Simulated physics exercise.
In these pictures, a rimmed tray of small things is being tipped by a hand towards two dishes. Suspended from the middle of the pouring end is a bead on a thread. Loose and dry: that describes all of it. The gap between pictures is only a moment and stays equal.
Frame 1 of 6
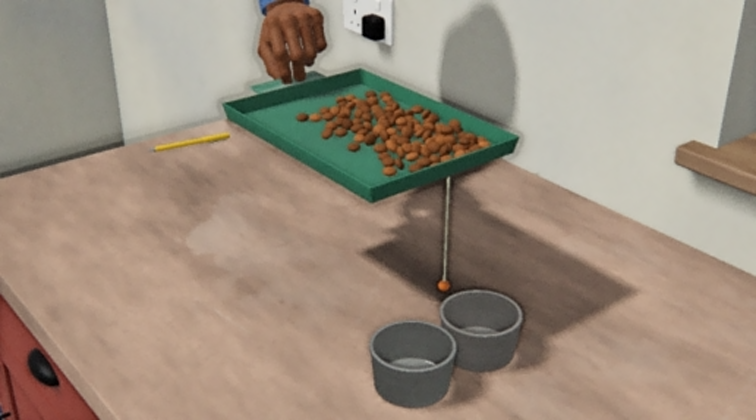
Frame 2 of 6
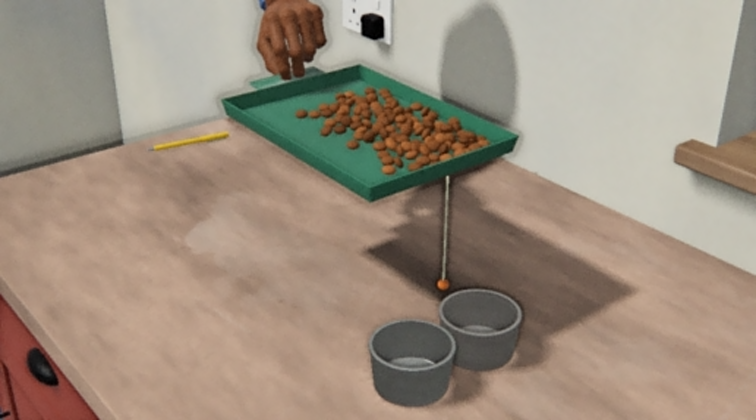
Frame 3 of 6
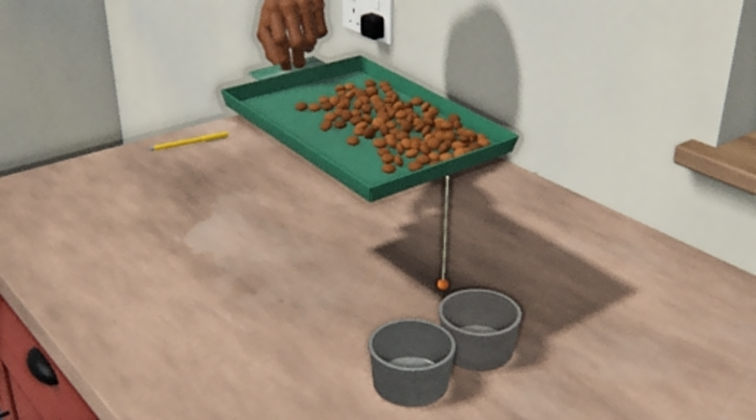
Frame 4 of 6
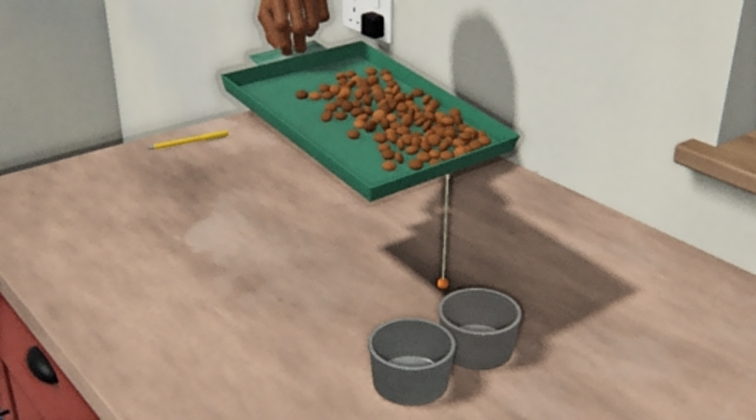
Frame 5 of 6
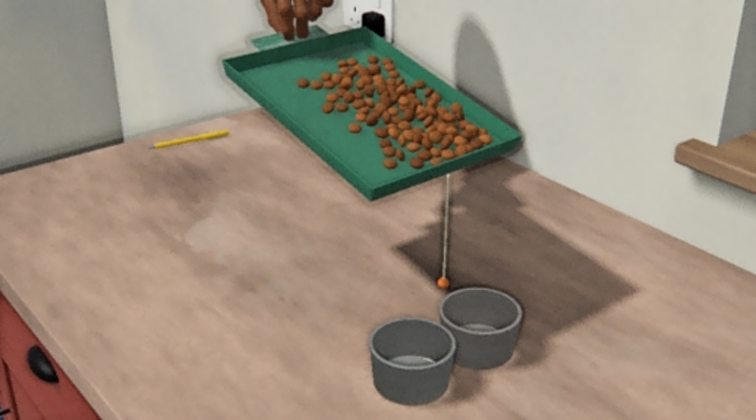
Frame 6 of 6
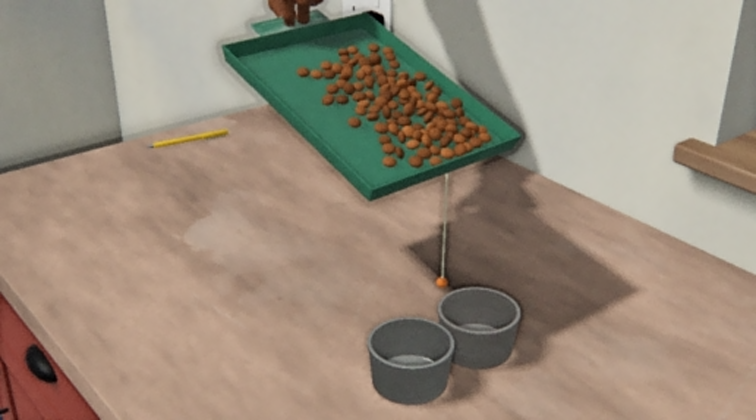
Green rimmed tray of brown kibble tilting gradually as a hand raises its far end, above two grey dishes on a counter.
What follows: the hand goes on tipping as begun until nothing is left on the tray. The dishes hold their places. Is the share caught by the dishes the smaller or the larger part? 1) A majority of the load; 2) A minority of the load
A majority of the load (1).
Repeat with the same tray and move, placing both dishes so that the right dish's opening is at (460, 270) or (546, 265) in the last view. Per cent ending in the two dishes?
That makes 0 per cent, followed by 20 per cent.
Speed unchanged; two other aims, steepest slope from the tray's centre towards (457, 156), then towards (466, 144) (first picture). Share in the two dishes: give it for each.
Respectively 20 and 0 in a hundred.
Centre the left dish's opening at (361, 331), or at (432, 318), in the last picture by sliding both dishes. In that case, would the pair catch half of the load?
At place one not up to half; at place two not up to half.
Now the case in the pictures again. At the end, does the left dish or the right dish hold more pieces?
It's the one placed right that wins here.
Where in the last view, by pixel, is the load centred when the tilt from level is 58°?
Check around (451, 136) in the last picture.
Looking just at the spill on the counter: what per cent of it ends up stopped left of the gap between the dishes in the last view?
Roughly 10 percent.
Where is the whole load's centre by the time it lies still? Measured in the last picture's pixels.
I'd place the middle at about (480, 346).
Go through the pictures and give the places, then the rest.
In the first picture, corners of the pouring end at (371, 185) and (514, 136), level; middle of the load at (403, 128), bits of dog kibble; left dish at (440, 381); right dish at (508, 346); bead on its thread at (444, 285).
In the second picture, corners of the pouring end at (371, 184) and (514, 135), level; middle of the load at (402, 126).
In the third picture, corners of the pouring end at (371, 185) and (514, 135), tipped barely, level across its low end; middle of the load at (402, 121).
In the fourth picture, corners of the pouring end at (372, 185) and (515, 135), tipped a little, level across its low end; middle of the load at (403, 114).
In the fifth picture, corners of the pouring end at (373, 185) and (516, 134), tipped a little, level across its low end; middle of the load at (405, 108).
In the sixth picture, corners of the pouring end at (373, 186) and (516, 134), tipped clearly, level across its low end; middle of the load at (405, 101); left dish at (437, 378); right dish at (505, 343).
Soon, tray tipped steeply; all on the tray.
A while on, tray tipped right over; about half on the tray; about a quarter in the right dish; about a quarter outside both; a small part in the air.
Towards the end, tray tipped past a quarter turn; about a quarter in the left dish; about half in the right dish; about a third outside both.
Finally, tray tipped past a quarter turn; about a quarter in the left dish; about half in the right dish; about a third outside both.
